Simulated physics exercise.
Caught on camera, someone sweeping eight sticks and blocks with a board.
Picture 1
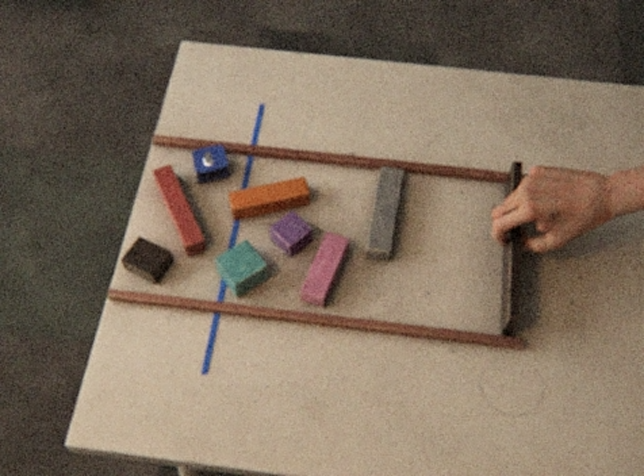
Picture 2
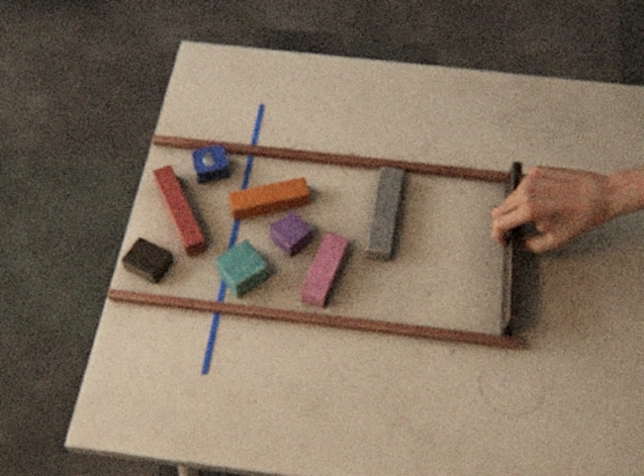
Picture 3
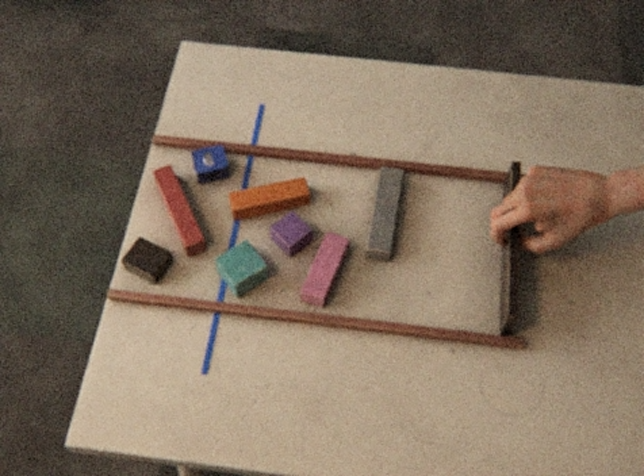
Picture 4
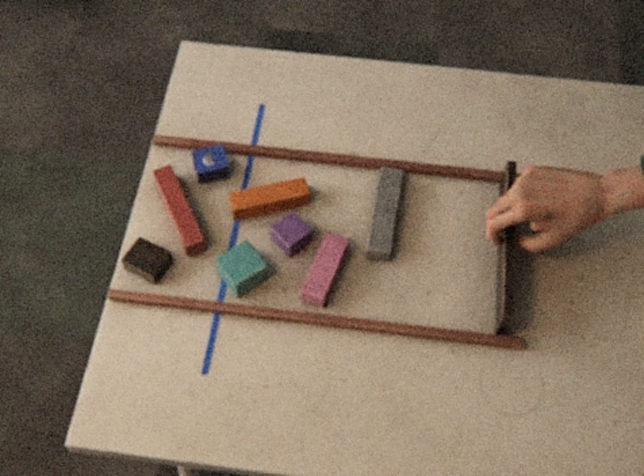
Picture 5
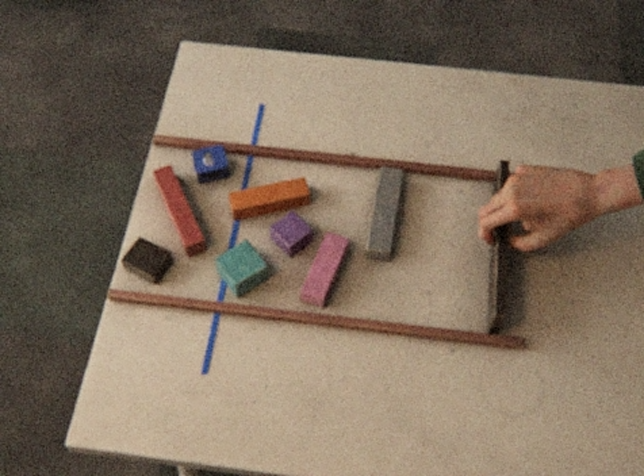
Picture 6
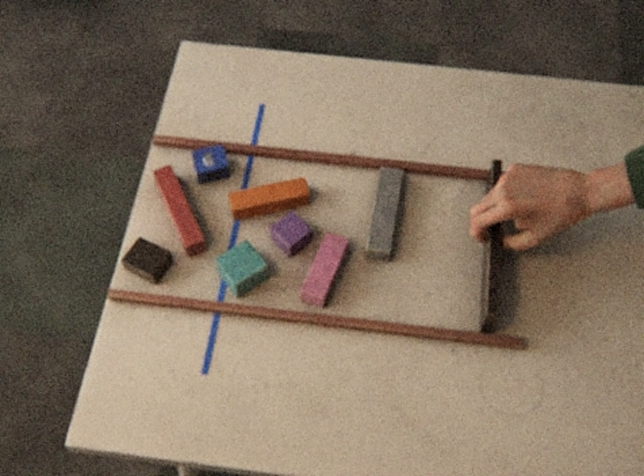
A hand sliding a dark board slightly left between two wooden rails, while the coloured blocks and sticks lie still.
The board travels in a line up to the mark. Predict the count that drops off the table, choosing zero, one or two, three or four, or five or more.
The count that drops off is zero.
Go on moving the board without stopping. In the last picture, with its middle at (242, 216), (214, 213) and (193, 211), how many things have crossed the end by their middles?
Going through the three positions, you'd get 0, 2 and 2.
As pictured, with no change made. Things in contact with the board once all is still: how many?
Contact count: 2.
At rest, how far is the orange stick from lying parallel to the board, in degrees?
I'd estimate about 45 degrees.
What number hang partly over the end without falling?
The overhang total is 2.
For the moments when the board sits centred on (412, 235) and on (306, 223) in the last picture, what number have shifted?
I count 0 first and 5 after.
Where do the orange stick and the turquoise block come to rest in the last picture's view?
The orange stick stops around (183, 191); the turquoise block around (170, 271).
Soon after, none off yet; black block at rest near (147, 260); red bar at rest near (179, 210); blue case at rest near (211, 165).
At rest, the number that fall off is zero.
